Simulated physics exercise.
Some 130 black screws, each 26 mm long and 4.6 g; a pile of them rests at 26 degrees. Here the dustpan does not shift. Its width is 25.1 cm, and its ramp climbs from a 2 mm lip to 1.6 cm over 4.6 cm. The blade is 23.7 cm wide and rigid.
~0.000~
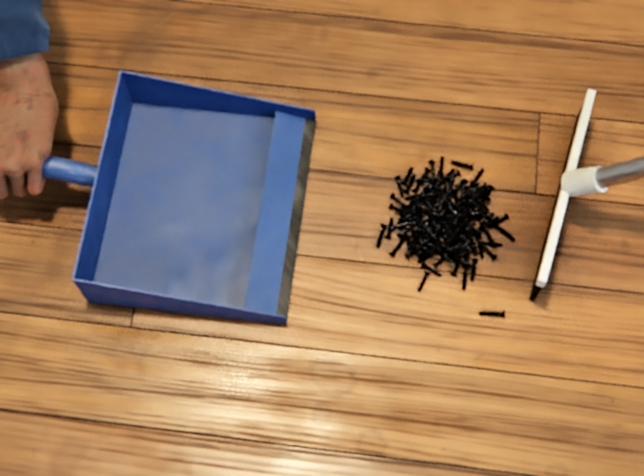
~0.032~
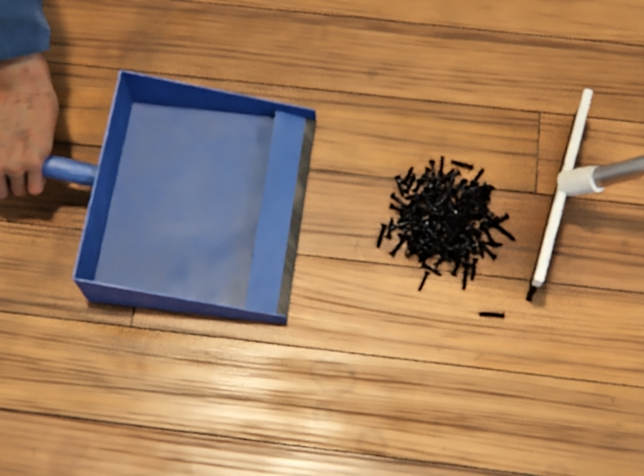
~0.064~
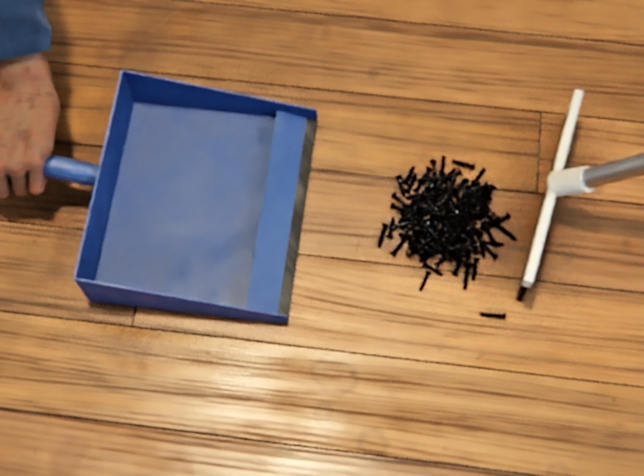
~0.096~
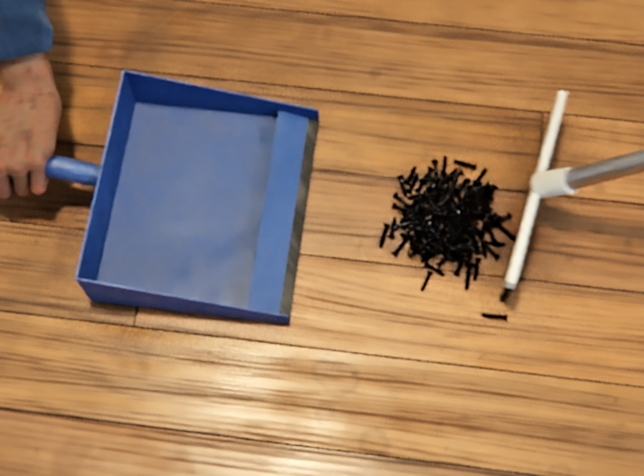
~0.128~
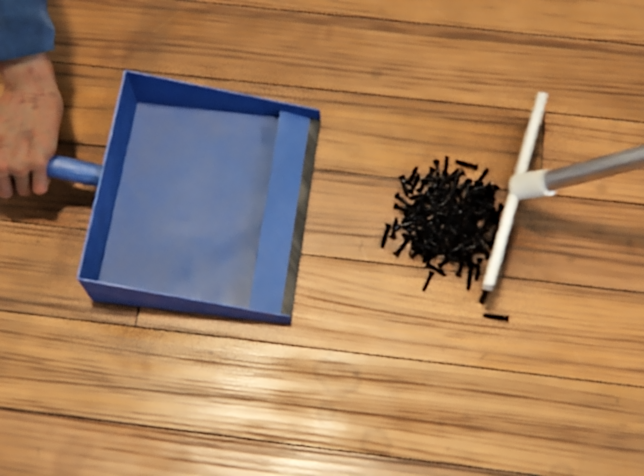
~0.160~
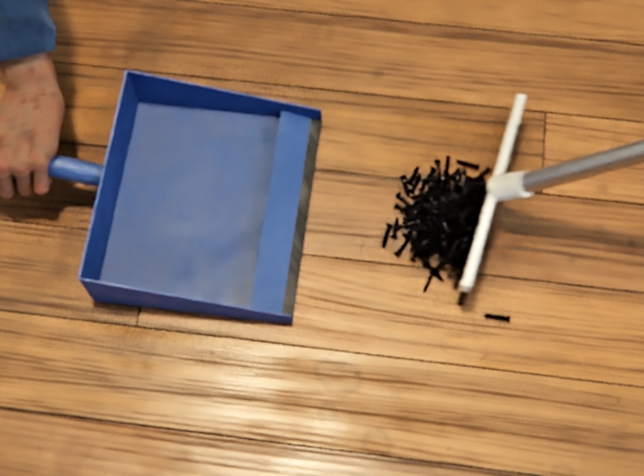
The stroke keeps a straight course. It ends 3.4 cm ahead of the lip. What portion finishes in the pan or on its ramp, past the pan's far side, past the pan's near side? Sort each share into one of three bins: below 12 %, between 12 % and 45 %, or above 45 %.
Pan: Between 12 % and 45 %; far side: Below 12 %; near side: Below 12 %.
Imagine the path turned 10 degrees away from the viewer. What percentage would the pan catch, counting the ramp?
Roughly 25 per cent would finish in the pan or on its ramp.
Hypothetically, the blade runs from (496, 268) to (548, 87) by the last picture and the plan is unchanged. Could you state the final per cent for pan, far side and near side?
That ends as pan 15, far 5, and near 0.
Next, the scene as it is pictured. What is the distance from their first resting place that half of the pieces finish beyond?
About 16 cm.
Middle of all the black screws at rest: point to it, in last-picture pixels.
(320, 207) or so.
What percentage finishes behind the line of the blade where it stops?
Something like 0 per cent, roughly.
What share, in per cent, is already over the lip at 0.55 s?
Over the lip so far: Approx. 25 %.
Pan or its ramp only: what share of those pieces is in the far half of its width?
Roughly 40 in a hundred.
After 0.27 s, middle of the blade 12 cm from the lip; 0 % over the lip, far side 0 %, near side 0 %.
After 0.34 s, middle of the blade 7 cm from the lip; 0 % over the lip, far side 0 %, near side 0 %.
After 0.55 s, middle of the blade 6 cm from the lip; 25 % over the lip, far side 5 %, near side 0 %.
By 1.0 s all is still; pan 20 %, far side 5 %, near side 0 %, in front of the lip or behind the blade 75 %.
